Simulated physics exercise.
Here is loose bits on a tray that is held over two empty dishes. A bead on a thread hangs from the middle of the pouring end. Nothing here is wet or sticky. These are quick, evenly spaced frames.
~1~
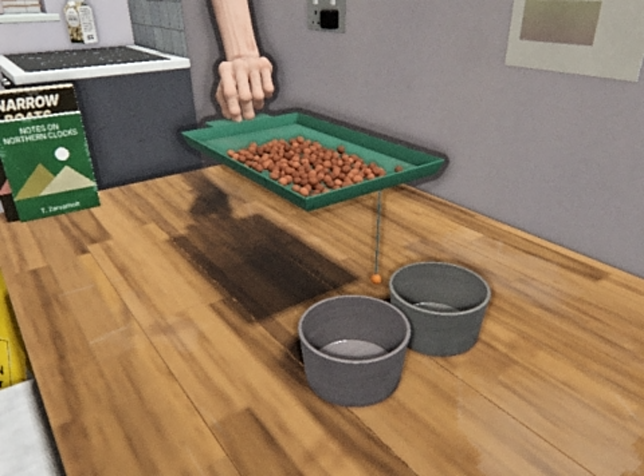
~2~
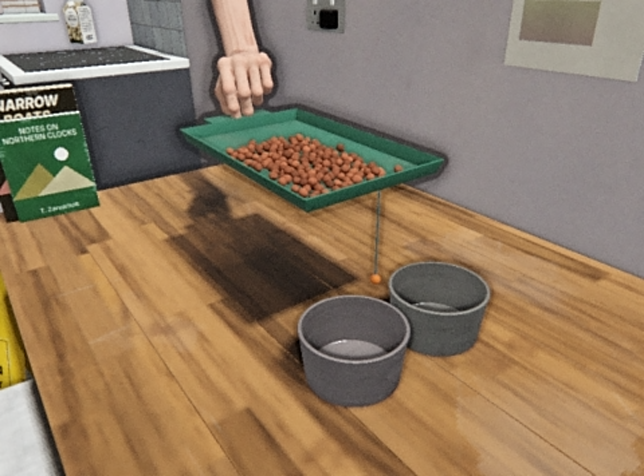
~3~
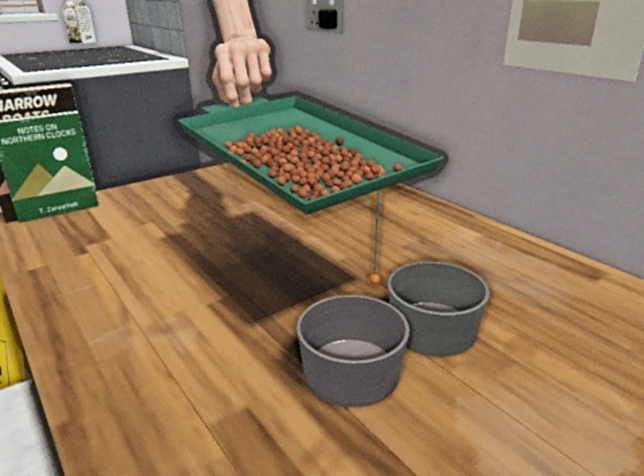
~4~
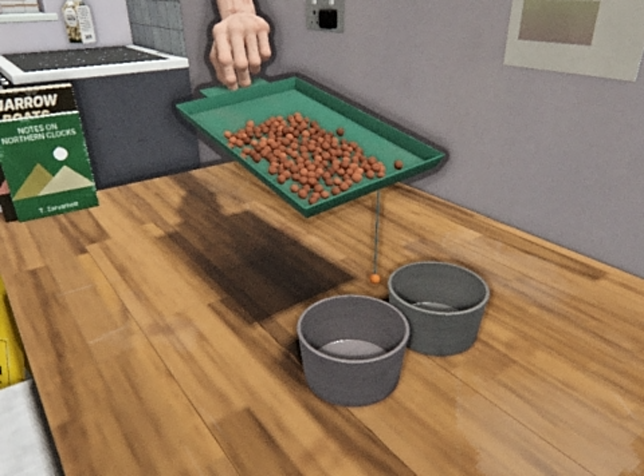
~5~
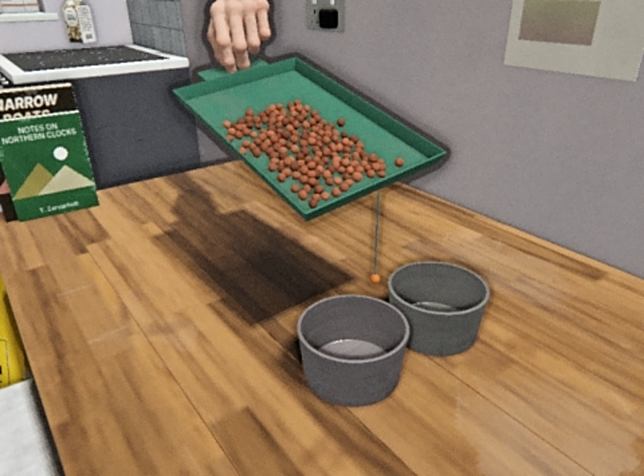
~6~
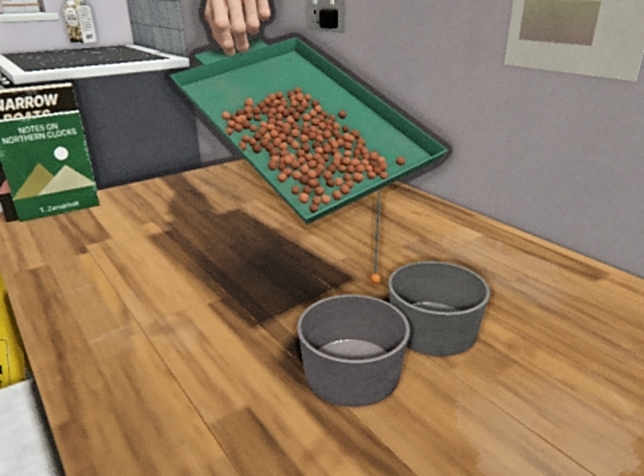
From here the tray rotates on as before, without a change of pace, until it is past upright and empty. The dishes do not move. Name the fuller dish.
The left one ends fuller.
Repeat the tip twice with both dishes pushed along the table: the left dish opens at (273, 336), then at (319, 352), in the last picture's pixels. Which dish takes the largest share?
One: The left dish. Two: The left one.
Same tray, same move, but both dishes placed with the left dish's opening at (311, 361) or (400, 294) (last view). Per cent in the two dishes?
Near 50 % and 10 %.
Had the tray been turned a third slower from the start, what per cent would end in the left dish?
About 70 per cent.
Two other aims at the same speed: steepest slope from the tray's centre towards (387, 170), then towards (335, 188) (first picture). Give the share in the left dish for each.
About 0 and 70 per cent.
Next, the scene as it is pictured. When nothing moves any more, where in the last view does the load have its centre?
Around (337, 369).
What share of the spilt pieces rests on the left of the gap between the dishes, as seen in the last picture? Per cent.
It comes to 100 per cent or so.
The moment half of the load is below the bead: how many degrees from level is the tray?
Roughly 105°.
Just after the last frame, tray tipped steeply; almost all on the tray; just a few in the air.
A moment on, tray tipped past a quarter turn; roughly a quarter on the tray; roughly a quarter in the left dish; about a tenth outside both; roughly a third in the air.
Further on, tray tipped past a quarter turn; roughly two thirds in the left dish; roughly a quarter outside both.
When it is over, tray tipped past a quarter turn; roughly two thirds in the left dish; not one in the right dish; roughly a quarter outside both.
